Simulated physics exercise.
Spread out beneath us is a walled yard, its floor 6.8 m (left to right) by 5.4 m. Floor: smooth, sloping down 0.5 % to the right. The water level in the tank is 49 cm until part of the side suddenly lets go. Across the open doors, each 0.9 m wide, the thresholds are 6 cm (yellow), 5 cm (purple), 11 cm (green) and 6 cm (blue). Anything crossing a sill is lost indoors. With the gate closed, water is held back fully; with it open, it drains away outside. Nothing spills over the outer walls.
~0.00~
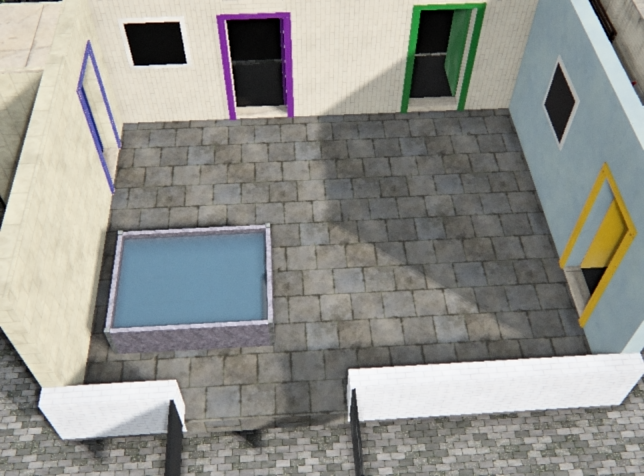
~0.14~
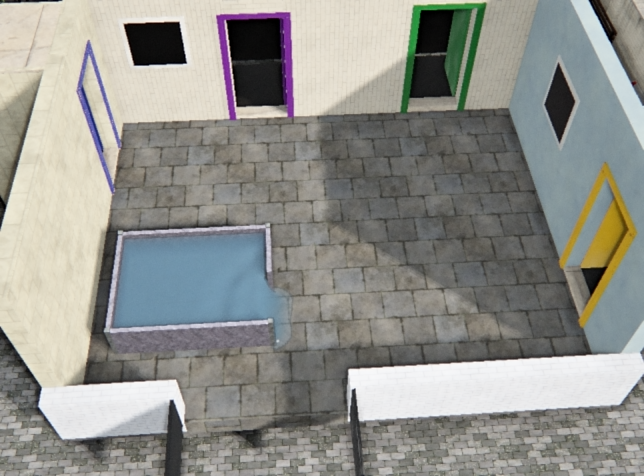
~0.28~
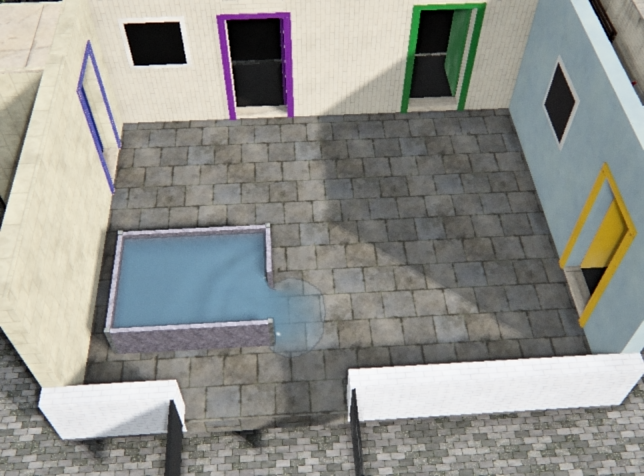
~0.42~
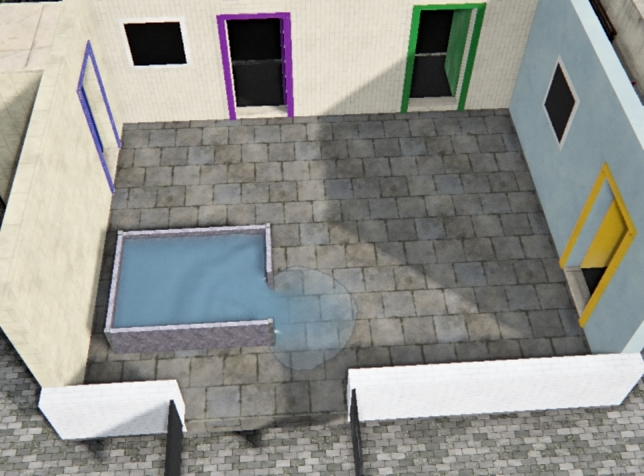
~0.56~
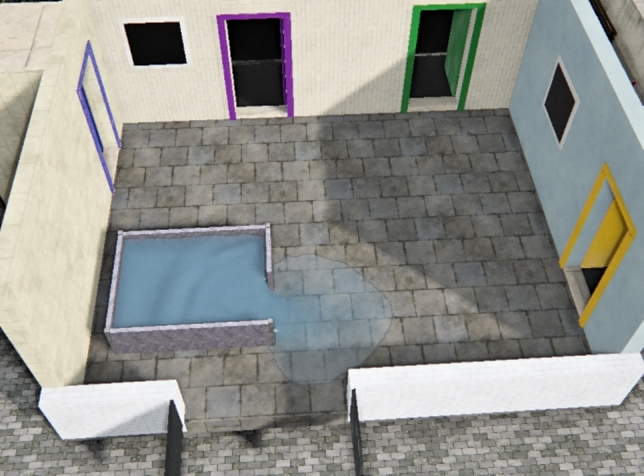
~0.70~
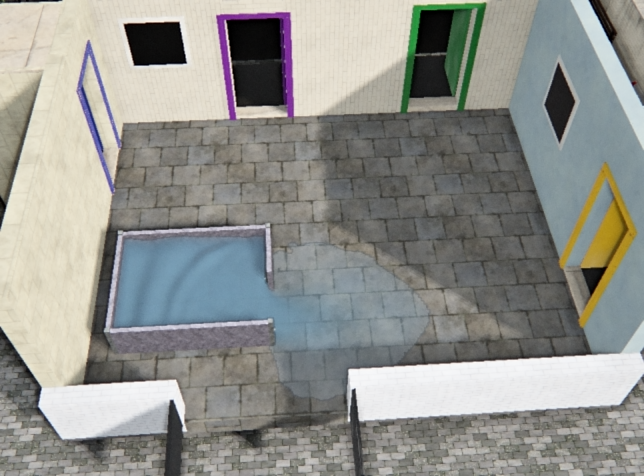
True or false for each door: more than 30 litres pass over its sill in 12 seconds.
Per door: The yellow door: True; the purple door: False; the green door: False; the blue door: False.
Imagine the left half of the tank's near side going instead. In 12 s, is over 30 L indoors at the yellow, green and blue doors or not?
Yellow falls short; green falls short; blue falls short.
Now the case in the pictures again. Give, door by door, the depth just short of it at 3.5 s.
Depth readings (cm): Yellow = 16; purple = 0; green = 0; blue = 0.
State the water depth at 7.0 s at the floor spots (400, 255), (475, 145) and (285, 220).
Spot by spot: Some 2, 6, then 0 cm.
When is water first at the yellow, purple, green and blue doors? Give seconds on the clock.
Yellow = 1.8 s, purple = 7.0 s, green = 5.0 s, blue = 10.5 s.
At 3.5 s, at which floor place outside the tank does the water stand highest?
Roughly at pixel (584, 369).
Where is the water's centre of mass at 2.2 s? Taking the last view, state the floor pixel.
It lies at roughly (280, 306) in pixels.
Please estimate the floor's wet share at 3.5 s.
40 %.
After 1.4 s water covers 25 % of the floor and is deepest (24 cm) near (287, 327); yellow door not reached, purple door not reached, green door not reached, blue door not reached.
After 2.2 s water covers 35 % of the floor and is deepest (19 cm) near (287, 327); yellow door 12 cm at the sill, 1 L in, purple door not reached, green door not reached, blue door not reached.
After 3.5 s water covers 40 % of the floor and is deepest (21 cm) near (584, 369); yellow door 16 cm at the sill, 43 L in, purple door not reached, green door not reached, blue door not reached.
After 7.0 s water covers 50 % of the floor and is deepest (13 cm) near (501, 114); yellow door 11 cm at the sill, 109 L in, purple door not reached, green door 10 cm at the sill, 0 L in, blue door not reached.
After 12.0 s water covers 85 % of the floor and is deepest (8 cm) near (528, 198); yellow door 6 cm at the sill, 132 L in, purple door 3 cm at the sill, 0 L in, green door 6 cm at the sill, 0 L in, blue door 4 cm at the sill, 0 L in.
